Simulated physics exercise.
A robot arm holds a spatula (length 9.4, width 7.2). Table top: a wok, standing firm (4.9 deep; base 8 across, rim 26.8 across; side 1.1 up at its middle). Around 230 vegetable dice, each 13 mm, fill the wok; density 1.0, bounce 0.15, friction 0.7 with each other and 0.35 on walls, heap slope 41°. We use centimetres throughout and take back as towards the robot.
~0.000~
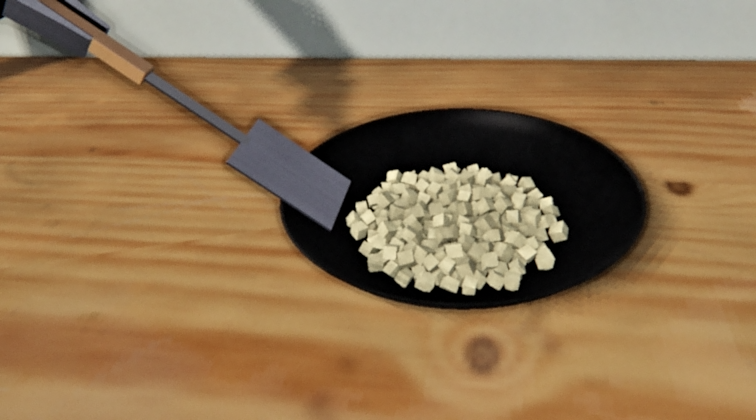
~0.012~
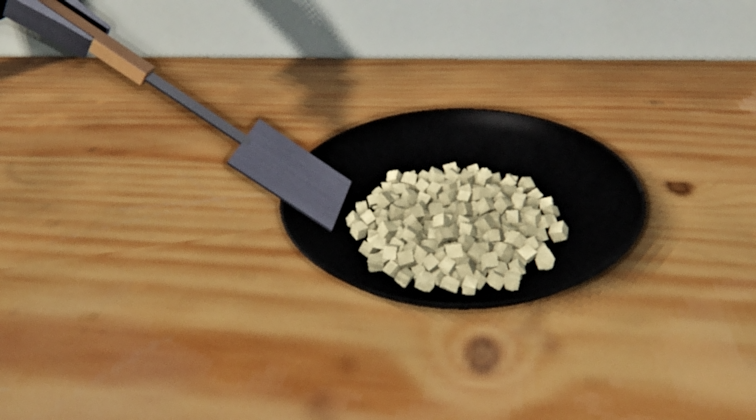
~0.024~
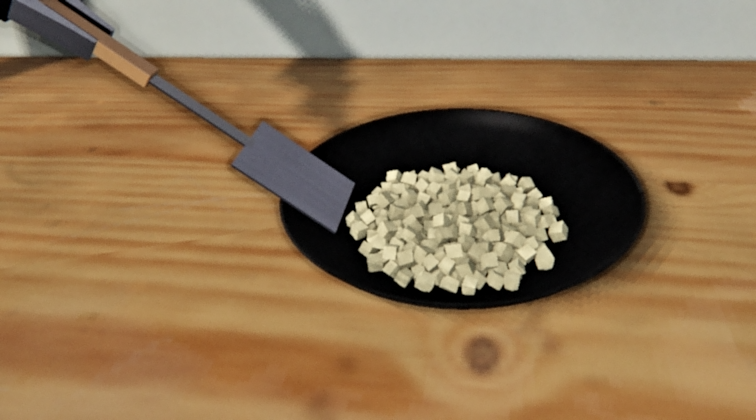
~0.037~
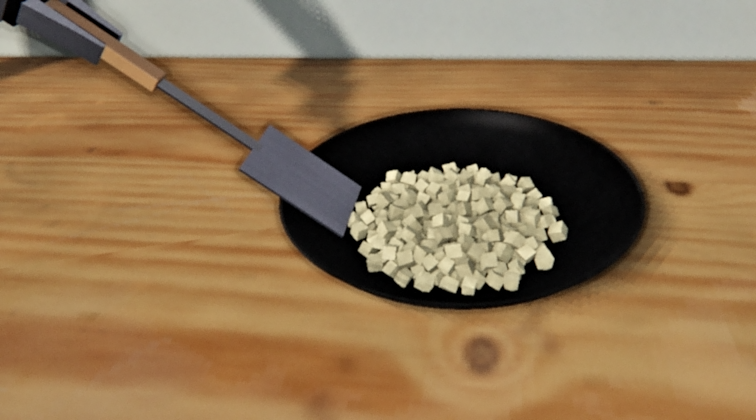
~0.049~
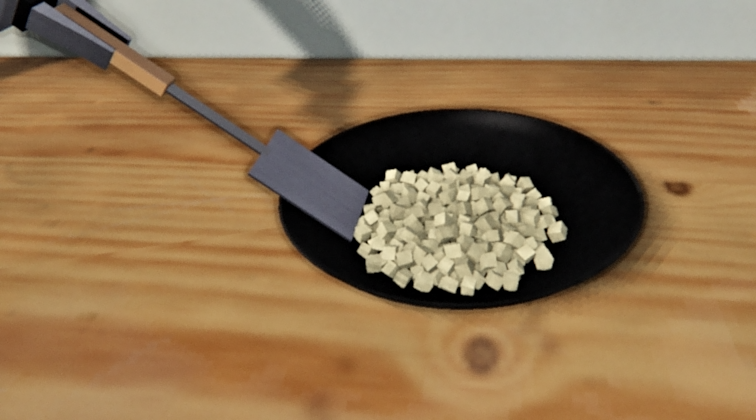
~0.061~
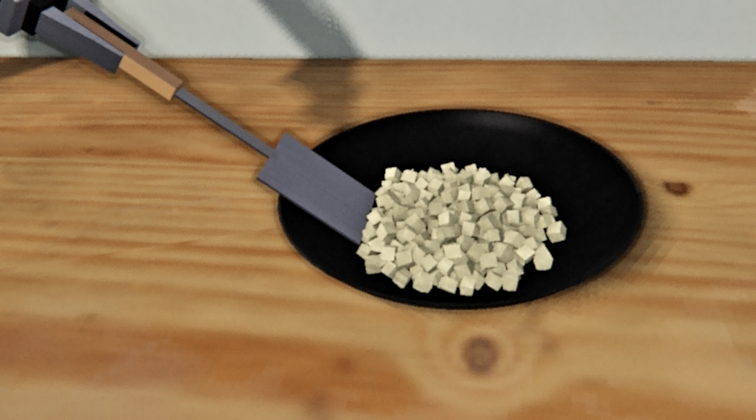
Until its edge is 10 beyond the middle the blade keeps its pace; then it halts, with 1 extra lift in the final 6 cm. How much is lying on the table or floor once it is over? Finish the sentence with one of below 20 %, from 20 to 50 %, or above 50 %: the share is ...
The share is from 20 to 50 %.
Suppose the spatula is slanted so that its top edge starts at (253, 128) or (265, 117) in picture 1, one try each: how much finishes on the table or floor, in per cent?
Some 40 and 40 per cent.
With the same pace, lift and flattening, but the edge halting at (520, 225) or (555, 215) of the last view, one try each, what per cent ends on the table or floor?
10 % and 20 %.
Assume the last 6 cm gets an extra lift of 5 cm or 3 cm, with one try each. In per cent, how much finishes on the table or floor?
25 and 40 per cent.
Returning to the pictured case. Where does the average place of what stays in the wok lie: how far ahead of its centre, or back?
Offset: About 3.0 cm, ahead.
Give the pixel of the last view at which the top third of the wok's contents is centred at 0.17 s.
Roughly at (548, 210).
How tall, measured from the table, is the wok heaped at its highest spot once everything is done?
It reaches about 6.0 cm.
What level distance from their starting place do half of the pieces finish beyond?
About 8 centimetres.
After 0.17 s, sloping 38°, highest piece 5 above the table; 228 in the wok.
After 0.28 s, sloping 38°, highest piece 8 above the table; 216 in the wok, 12 on the blade or in flight.
After 0.54 s, sloping 38°, highest piece 7 above the table; 143 in the wok, 82 on the table or floor, 3 on the blade or in flight.
After 1.59 s, sloping 38°, highest piece 6 above the table; 143 in the wok, 85 on the table or floor.
In the end, 143 in the wok, 85 on the table or floor. That is 37 % on the table or floor.
